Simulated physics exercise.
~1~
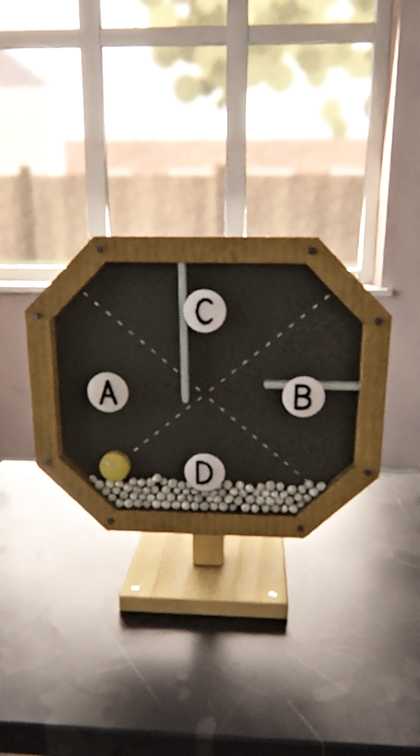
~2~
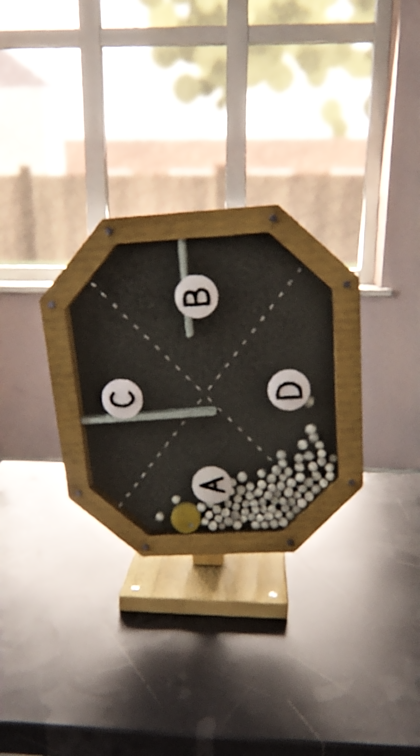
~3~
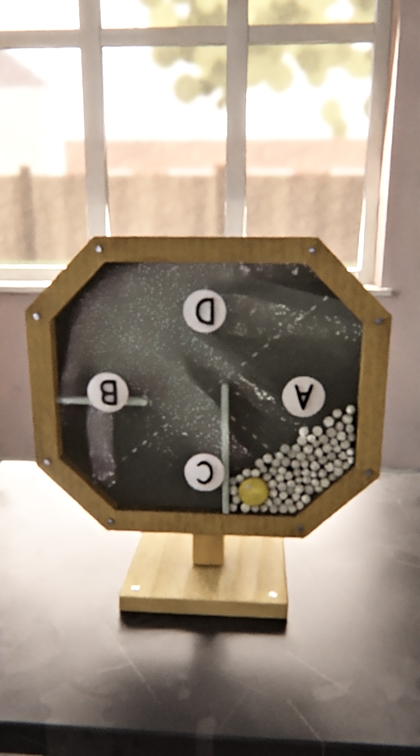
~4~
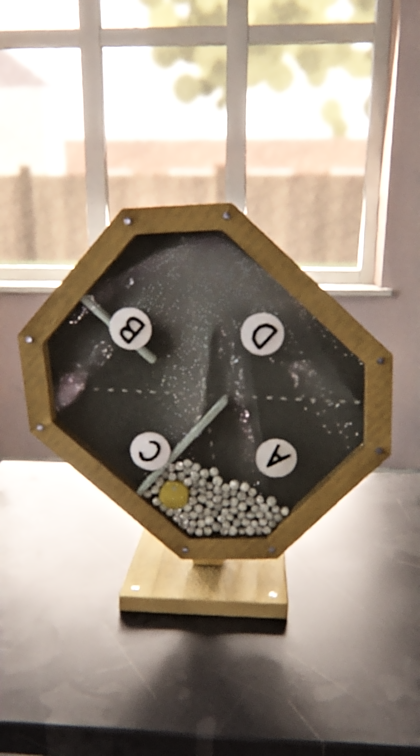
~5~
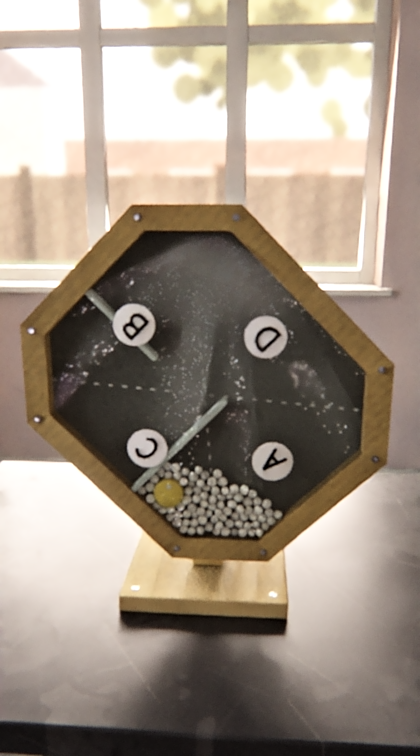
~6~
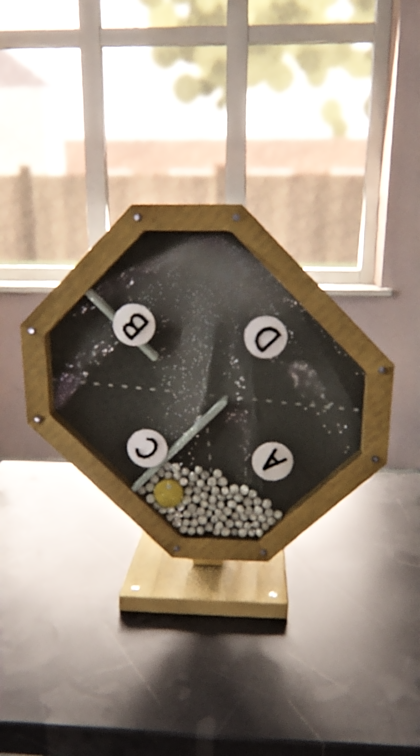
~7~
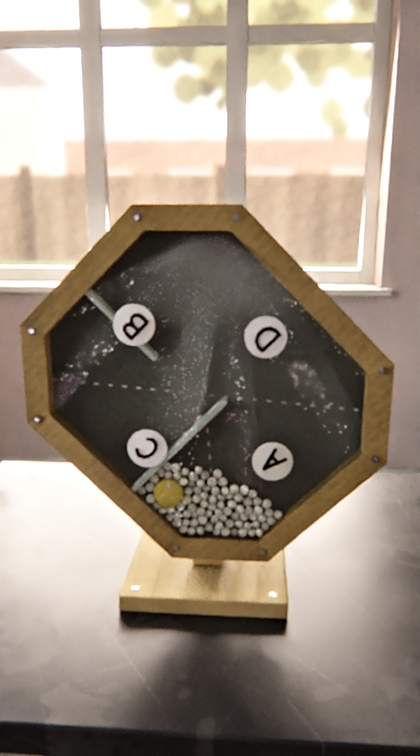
The wooden-framed case of small white beads and a yellow disc turned anticlockwise until it stood upside down, then swung partway back and stopped tilted, with the beads heaped at the bottom across A and C and the disc resting at their left.
